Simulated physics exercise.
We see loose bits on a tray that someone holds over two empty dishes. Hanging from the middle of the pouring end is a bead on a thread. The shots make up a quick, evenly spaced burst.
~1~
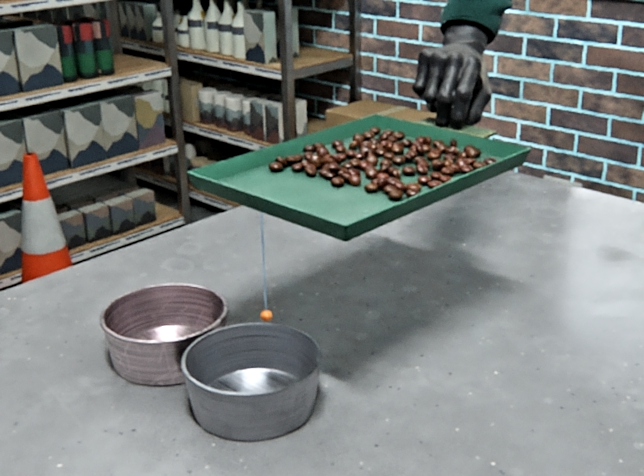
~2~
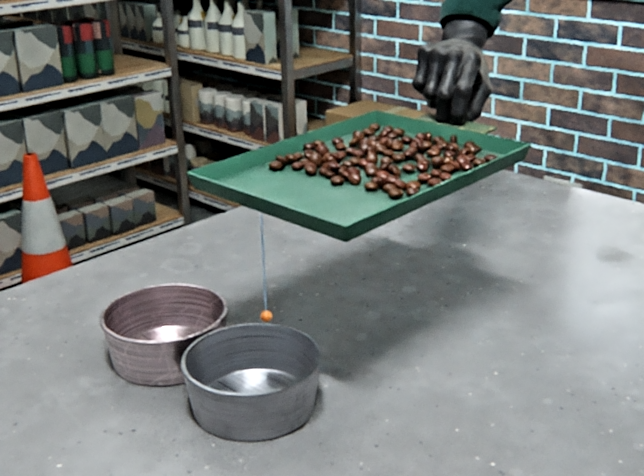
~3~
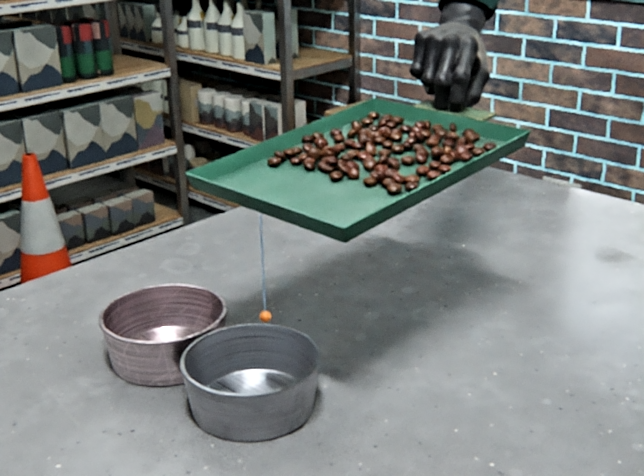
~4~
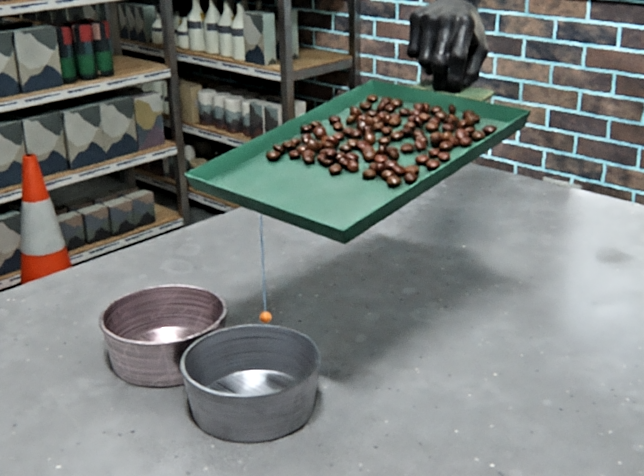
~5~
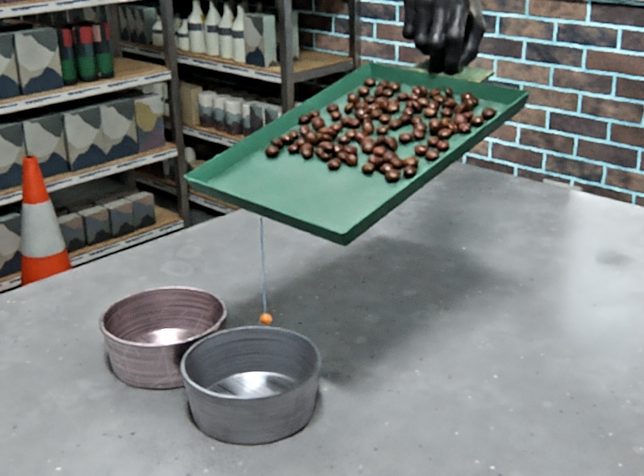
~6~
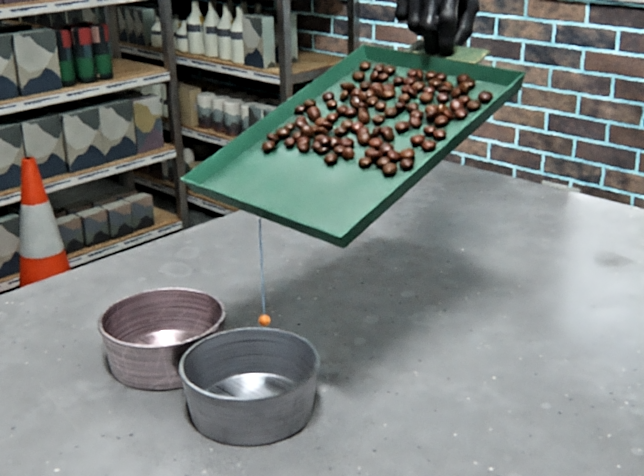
In a brick-walled storeroom, a dark-gloved hand gradually raising the far end of a green tray of brown pieces above two empty bowls.
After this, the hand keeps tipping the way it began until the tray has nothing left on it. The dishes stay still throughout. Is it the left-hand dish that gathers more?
No, the larger heap is bound to sit in the right dish there.
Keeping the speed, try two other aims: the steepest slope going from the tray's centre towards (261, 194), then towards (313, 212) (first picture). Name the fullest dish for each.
At the first place the left one, at the second the dish on the right.
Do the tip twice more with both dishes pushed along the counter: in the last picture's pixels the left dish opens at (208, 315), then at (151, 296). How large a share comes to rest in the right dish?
It would be roughly 40 per cent, followed by roughly 40 per cent.
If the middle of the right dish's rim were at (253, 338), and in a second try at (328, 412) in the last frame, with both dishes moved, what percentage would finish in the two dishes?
First 40 %, then 80 %.
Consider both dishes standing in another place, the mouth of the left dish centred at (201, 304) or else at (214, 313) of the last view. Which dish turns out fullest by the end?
The dish to the right, then the dish to the right.
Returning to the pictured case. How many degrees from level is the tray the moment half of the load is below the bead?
85°, roughly.
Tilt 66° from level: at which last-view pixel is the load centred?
The load is centred about (258, 213).
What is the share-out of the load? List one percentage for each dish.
Split in per cent - left dish 20, right dish 60.
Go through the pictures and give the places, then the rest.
The first frame shows corners of the pouring end near (194, 172) and (346, 222), level; middle of the load near (372, 158), flat chocolate drops; left dish near (115, 352); right dish near (200, 404); bead on its thread near (266, 316).
The second frame shows corners of the pouring end near (194, 172) and (345, 223), level; middle of the load near (372, 155).
The third frame shows corners of the pouring end near (192, 172) and (344, 224), tipped barely, level across its low end; middle of the load near (371, 147).
The fourth frame shows corners of the pouring end near (191, 173) and (343, 226), tipped a little, level across its low end; middle of the load near (370, 135).
The fifth frame shows corners of the pouring end near (190, 175) and (342, 229), tipped a little, level across its low end; middle of the load near (368, 124).
The sixth frame shows corners of the pouring end near (188, 177) and (340, 232), tipped clearly, level across its low end; middle of the load near (364, 113); left dish near (113, 357); right dish near (198, 409).
Shortly afterwards, tray tipped steeply; the bulk on the tray; only a few in the right dish; near a quarter in the air.
Next, tray tipped past a quarter turn; a little on the tray; near half in the right dish; a little in the left dish; near a quarter outside both; near a quarter in the air.
Some moments later, tray tipped past a quarter turn; near half in the right dish; a little in the left dish; near a quarter outside both.
In the end, tray tipped past a quarter turn; near half in the right dish; a little in the left dish; near a quarter outside both.
